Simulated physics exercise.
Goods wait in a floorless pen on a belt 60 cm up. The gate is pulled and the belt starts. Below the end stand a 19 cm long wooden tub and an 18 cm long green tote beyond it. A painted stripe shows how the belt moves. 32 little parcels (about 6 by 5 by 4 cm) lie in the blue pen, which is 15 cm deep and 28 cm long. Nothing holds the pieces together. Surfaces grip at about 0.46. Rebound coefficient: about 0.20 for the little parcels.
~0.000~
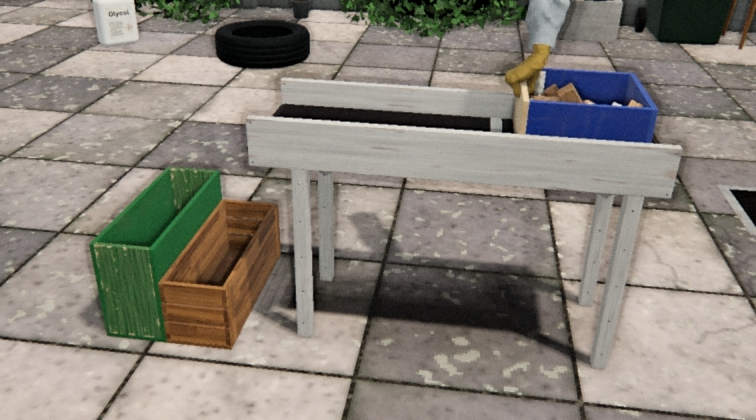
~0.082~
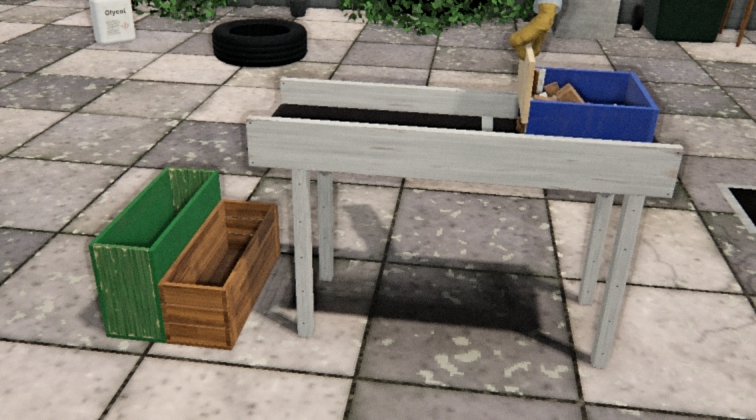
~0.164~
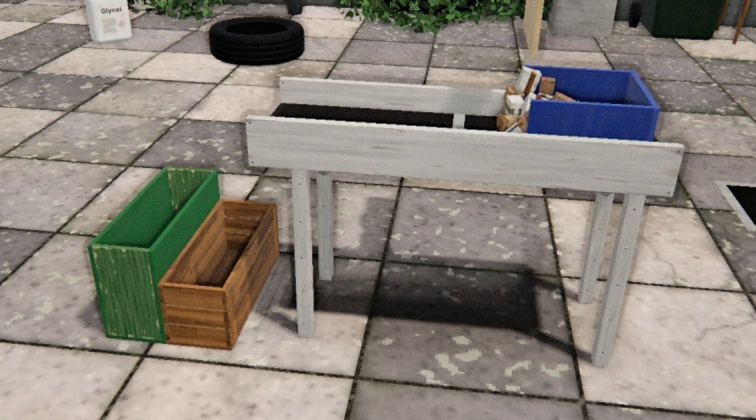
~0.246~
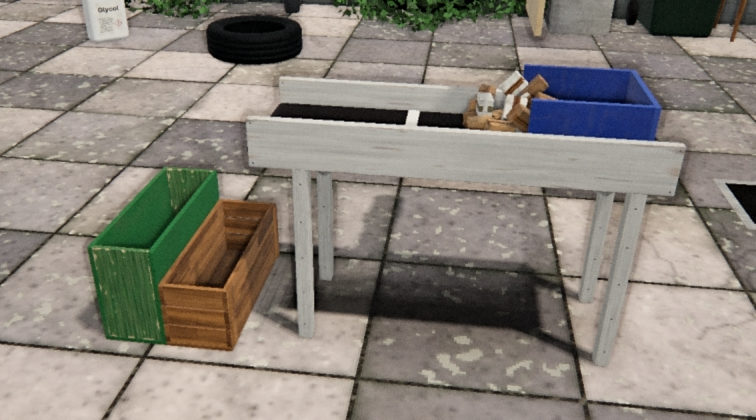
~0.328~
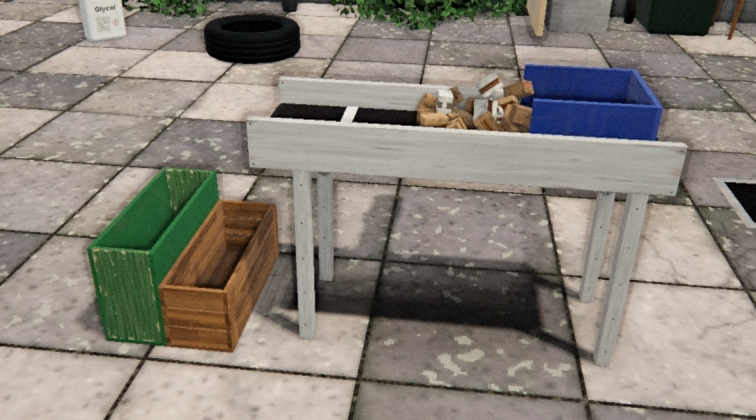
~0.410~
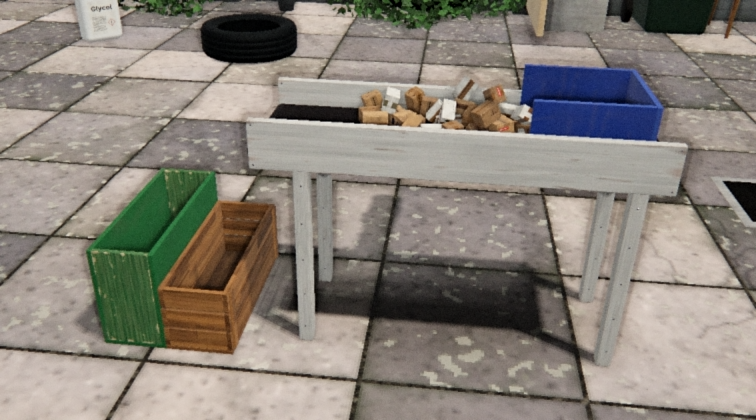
A pale wooden table with raised sides and a black belt along its top stands on a patio of grey and cream paving slabs, seen from slightly above. A blue open box of small blocks sits at its right end, with green and brown wooden boxes on the ground at lower left and a black tyre behind. A yellow-gloved hand lifts the box's wooden gate away, then brown and white blocks spread leftward on the moving belt behind its white stripe, while the camera drifts very slightly.
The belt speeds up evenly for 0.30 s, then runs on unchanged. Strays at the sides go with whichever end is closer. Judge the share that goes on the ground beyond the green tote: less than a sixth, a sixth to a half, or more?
In the end over half of them are on the ground beyond the green tote.
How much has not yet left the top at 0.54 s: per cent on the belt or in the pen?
Roughly 95 per cent.
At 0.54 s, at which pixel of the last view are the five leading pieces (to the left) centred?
Near (268, 112).
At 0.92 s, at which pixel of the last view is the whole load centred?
At about (81, 188).
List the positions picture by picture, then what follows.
In the first picture (each is followed by its nearest rim corner in this view; the camera moves round a little), blue pen, (652, 109); green tote, (149, 248); 0 cm of belt gone by; none out.
In the second picture, blue pen, (653, 108); 3 cm of belt gone by.
In the third picture, blue pen, (653, 107); 10 cm of belt gone by; 6 out, the lowest parcel at (510, 123).
In the fourth picture, blue pen, (655, 107); 23 cm of belt gone by; 12 out.
In the fifth picture, blue pen, (656, 106); 41 cm of belt gone by; 21 out.
In the sixth picture, blue pen, (657, 107); green tote, (148, 254); 60 cm of belt gone by; 27 out.
After 0.54 s, 30 on the belt and 2 in the air.
After 0.69 s, 15 on the belt and 17 in the air.
After 0.92 s, 8 on the ground beyond the green tote and 24 in the air.
When it is over (at 1.20 s), 32 on the ground beyond the green tote. Asked share, 32 of 32, 100 per cent.
